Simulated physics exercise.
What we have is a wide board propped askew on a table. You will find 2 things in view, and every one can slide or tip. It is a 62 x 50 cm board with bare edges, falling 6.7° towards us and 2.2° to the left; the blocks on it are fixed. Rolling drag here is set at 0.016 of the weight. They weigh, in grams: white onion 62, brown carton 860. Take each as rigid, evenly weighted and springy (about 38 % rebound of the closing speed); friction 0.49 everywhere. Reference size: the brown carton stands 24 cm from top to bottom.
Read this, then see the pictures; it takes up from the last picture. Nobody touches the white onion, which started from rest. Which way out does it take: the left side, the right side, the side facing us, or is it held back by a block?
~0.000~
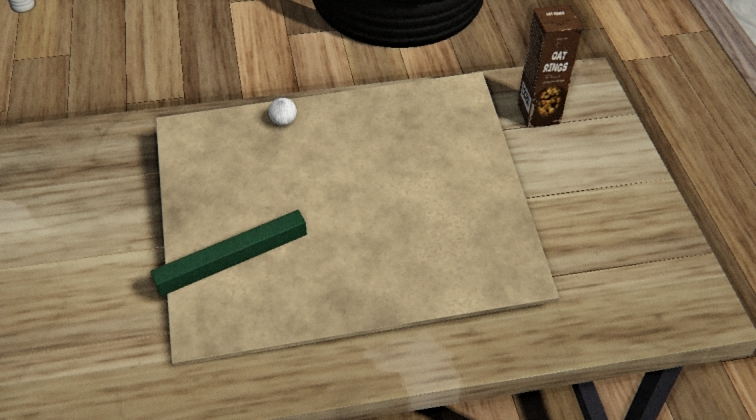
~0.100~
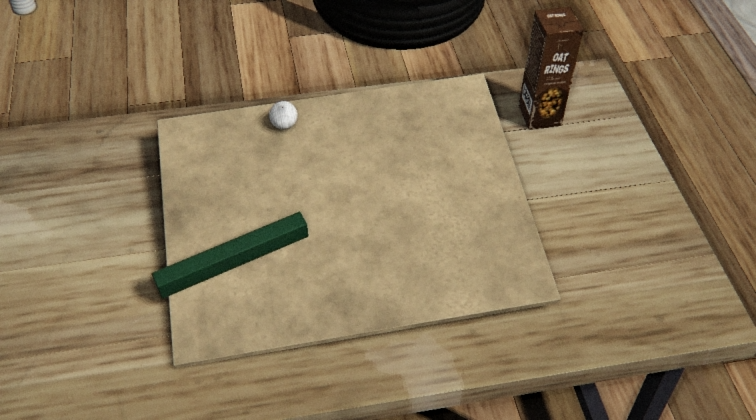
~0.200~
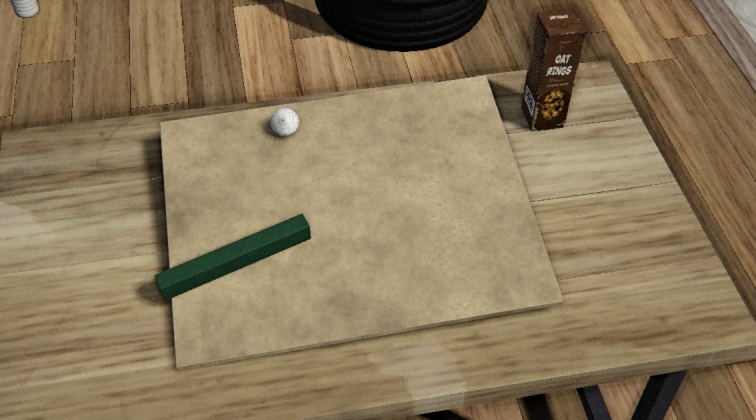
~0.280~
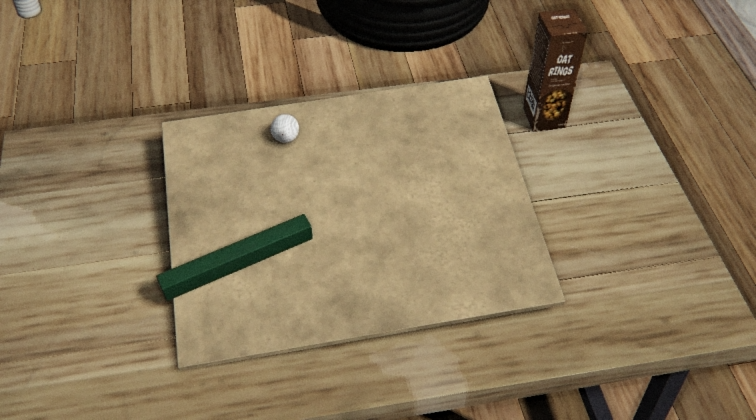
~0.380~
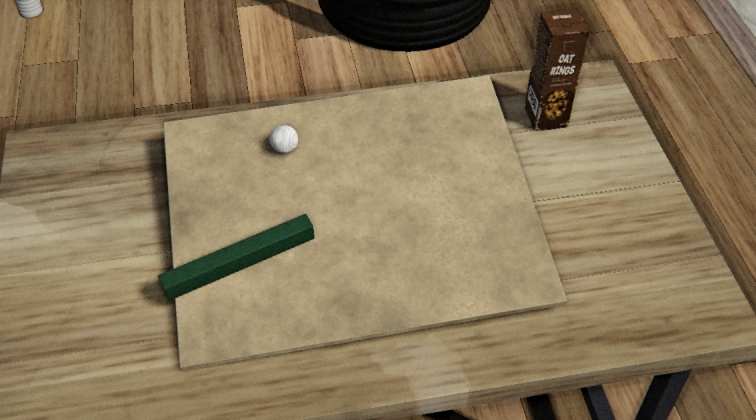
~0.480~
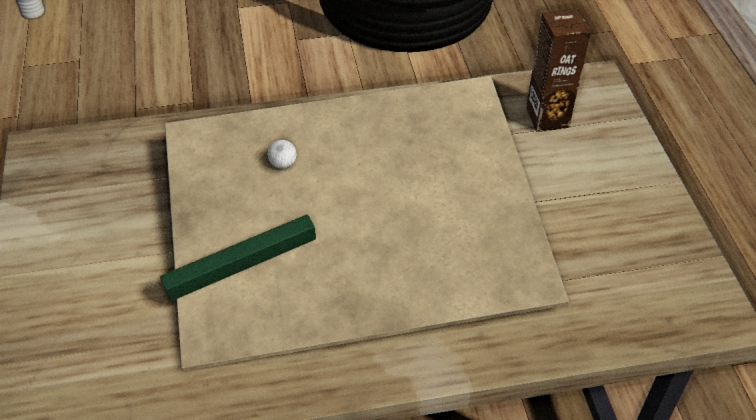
Exit: Left flank.
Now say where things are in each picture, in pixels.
In the first picture, 45 cm of board to the near edge; white onion (283, 112); brown carton (548, 69).
In the second picture, 44 cm of board to the near edge; white onion (284, 116); brown carton (549, 71).
In the third picture, 43 cm of board to the near edge; white onion (285, 122); brown carton (551, 72).
In the fourth picture, 42 cm of board to the near edge; white onion (285, 129); brown carton (553, 72).
In the fifth picture, 40 cm of board to the near edge; white onion (284, 139); brown carton (555, 72).
In the sixth picture, 37 cm of board to the near edge; white onion (282, 154); brown carton (556, 72).
After 0.78 s, 23 cm of board to the near edge; white onion near (266, 221).
After 1.28 s, 18 cm of board to the near edge; white onion near (177, 259).
In the end (1.7 s), it has gone over the left edge; brown carton under 8 cm from the start.
